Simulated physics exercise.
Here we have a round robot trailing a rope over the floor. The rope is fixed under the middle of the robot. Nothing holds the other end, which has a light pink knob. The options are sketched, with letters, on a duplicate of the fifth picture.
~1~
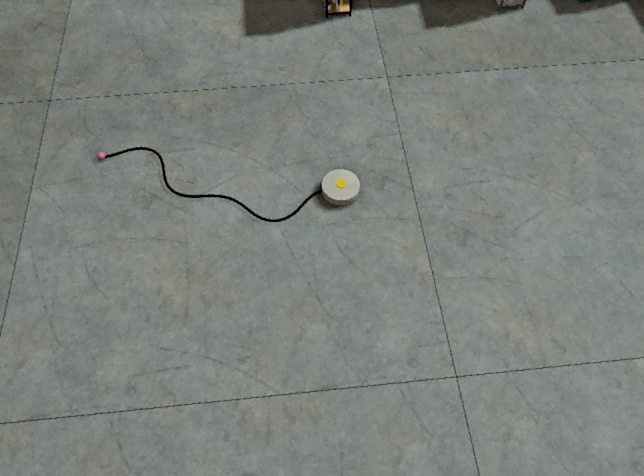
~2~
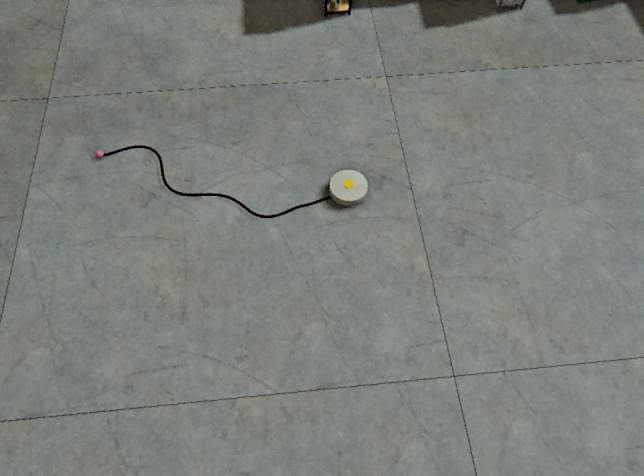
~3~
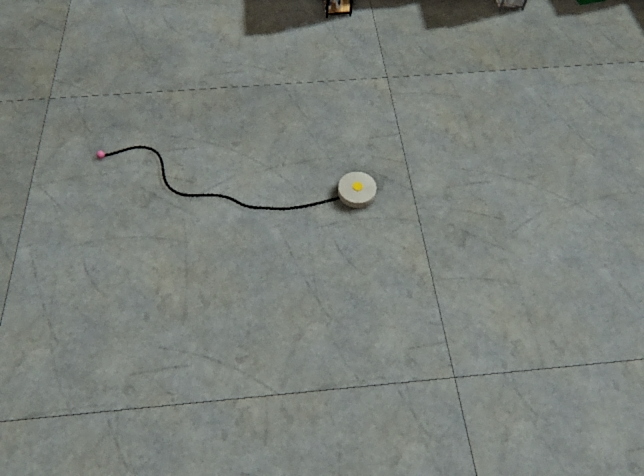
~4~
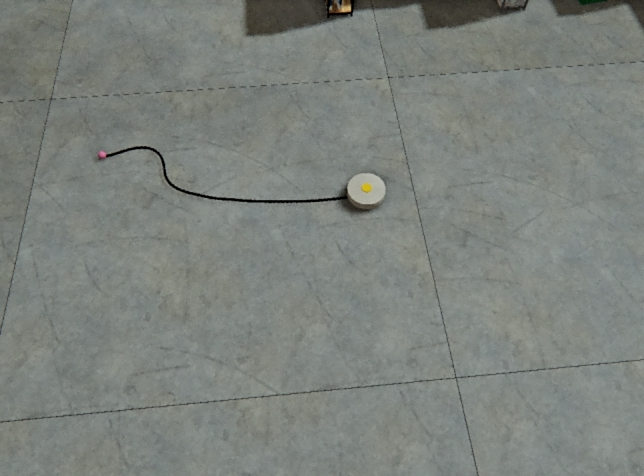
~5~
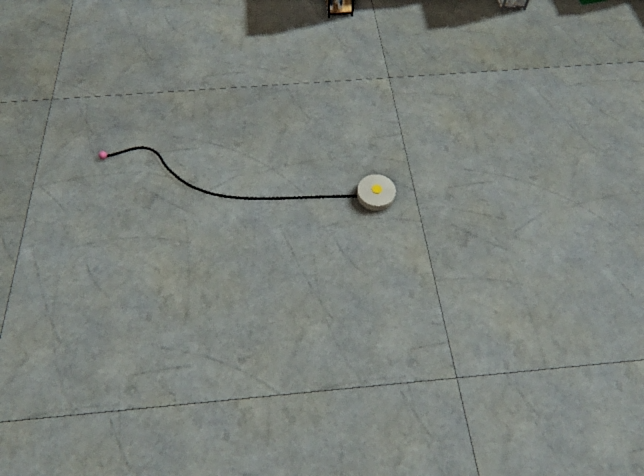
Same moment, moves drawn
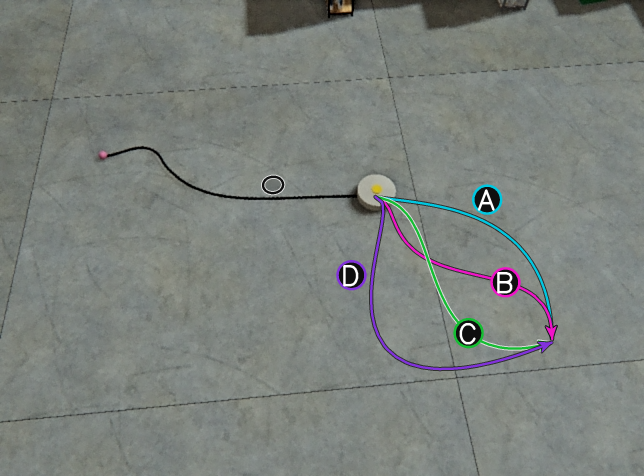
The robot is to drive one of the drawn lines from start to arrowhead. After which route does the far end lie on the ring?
Choose route A.
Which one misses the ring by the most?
Route D.
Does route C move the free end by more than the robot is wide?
Yes.
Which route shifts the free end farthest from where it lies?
Route A.
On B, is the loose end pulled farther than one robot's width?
Yes.
On the marked copy, A from (375, 197) via (496, 228) to (552, 339); B from (375, 197) via (454, 269) to (552, 339); C from (375, 197) via (439, 290) to (552, 342); D from (375, 197) via (384, 345) to (552, 342); the ring at (273, 185).
Following A. Soon after the start, robot (468, 210), middle of the rope (311, 190), free end (168, 165).
Later, robot (541, 271), middle of the rope (384, 209), free end (239, 177).
In the end, robot (555, 340), middle of the rope (414, 232), free end (273, 183); the free end is on the ring.
As for the rest, B leaves the free end at (257, 194); C leaves the free end at (254, 195); D leaves the free end at (242, 217).
